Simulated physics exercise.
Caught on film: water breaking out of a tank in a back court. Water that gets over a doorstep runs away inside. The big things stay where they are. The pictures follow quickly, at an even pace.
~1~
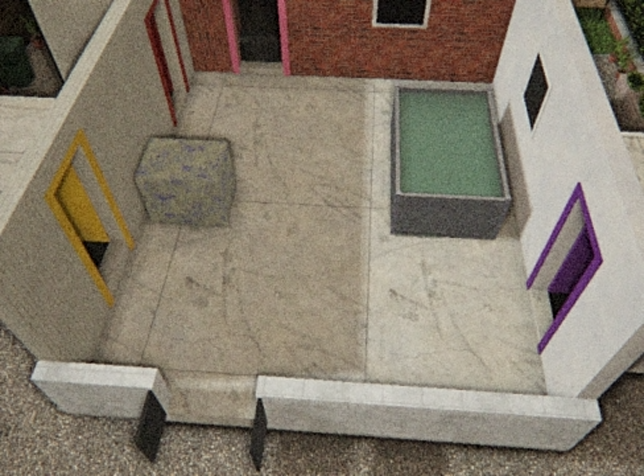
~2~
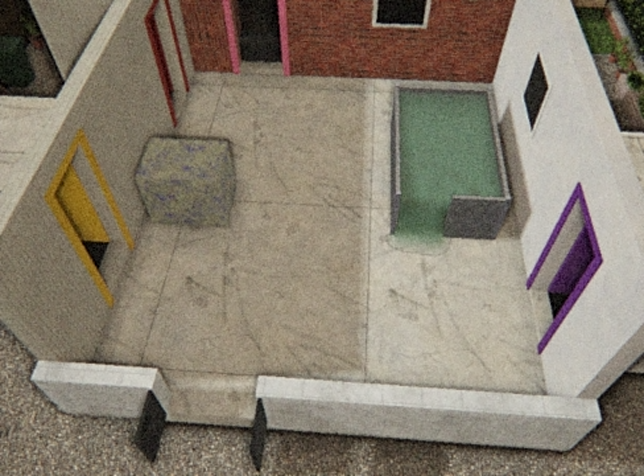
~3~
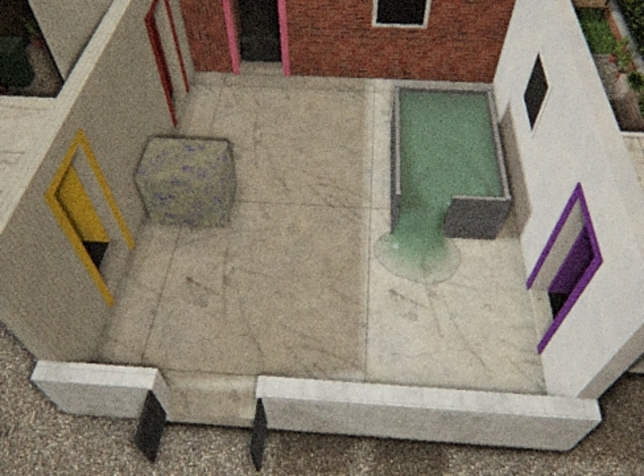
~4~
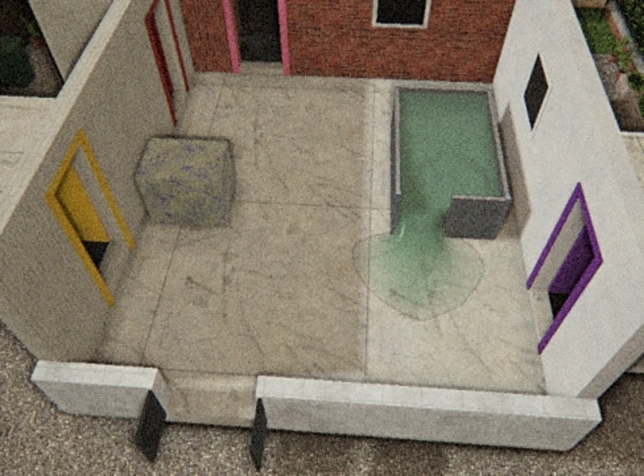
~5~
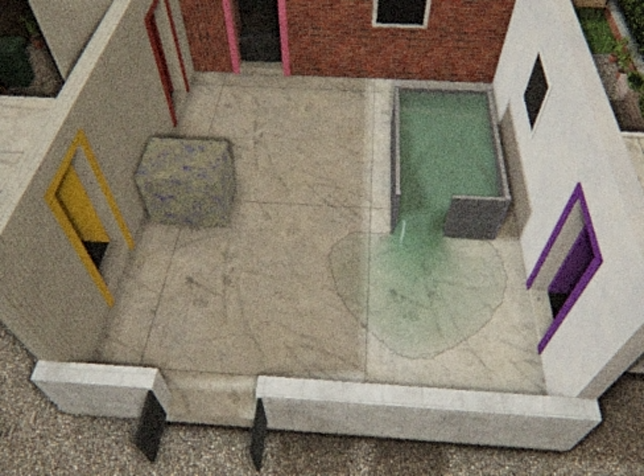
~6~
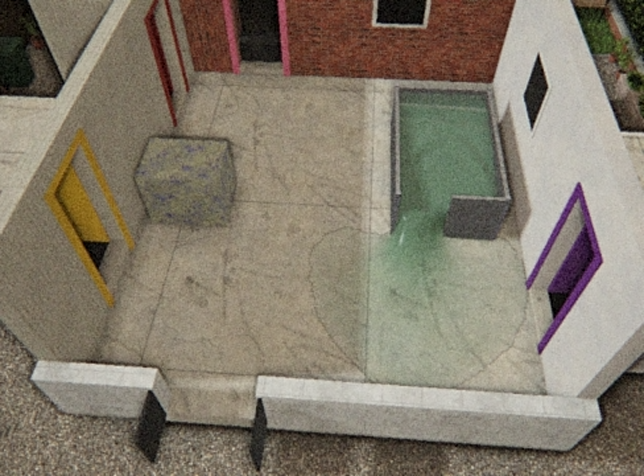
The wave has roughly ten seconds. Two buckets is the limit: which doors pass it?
The purple door floods; the red door holds within the limit; the yellow door holds within the limit; the pink door holds within the limit.
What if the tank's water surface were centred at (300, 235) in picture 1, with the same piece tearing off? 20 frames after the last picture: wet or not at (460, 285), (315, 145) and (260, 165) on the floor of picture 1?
As listed: Awash, clear, no water.
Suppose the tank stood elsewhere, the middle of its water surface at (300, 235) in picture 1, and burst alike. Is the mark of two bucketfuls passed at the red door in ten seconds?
In short: The red door stays under.
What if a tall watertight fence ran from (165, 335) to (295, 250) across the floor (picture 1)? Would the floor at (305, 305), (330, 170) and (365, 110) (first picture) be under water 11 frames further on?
As listed: Covered, free of water, not flooded.
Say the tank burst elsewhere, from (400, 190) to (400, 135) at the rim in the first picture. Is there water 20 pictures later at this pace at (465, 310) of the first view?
Answer: Dry.
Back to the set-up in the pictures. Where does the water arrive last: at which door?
That is the pink door.
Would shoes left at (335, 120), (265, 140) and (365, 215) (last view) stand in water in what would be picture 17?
In that order: Not flooded, free of water, free of water.
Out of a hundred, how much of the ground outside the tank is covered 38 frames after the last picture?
About 60 per cent.
A moment on, water covers 30 % of the floor; the purple door wet at the sill, nothing in, the red door not reached, the yellow door not reached, the pink door not reached.
Next, water covers 35 % of the floor; the purple door under two buckets in, the red door not reached, the yellow door not reached, the pink door not reached.
Then, water covers 40 % of the floor; the purple door over two buckets in, the red door not reached, the yellow door wet at the sill, nothing in, the pink door not reached.
Later, water covers 60 % of the floor; the purple door far over two buckets in, the red door wet at the sill, nothing in, the yellow door wet at the sill, nothing in, the pink door not reached.
In the end, water covers 85 % of the floor; the purple door far over two buckets in, the red door wet at the sill, nothing in, the yellow door wet at the sill, nothing in, the pink door wet at the sill, nothing in.
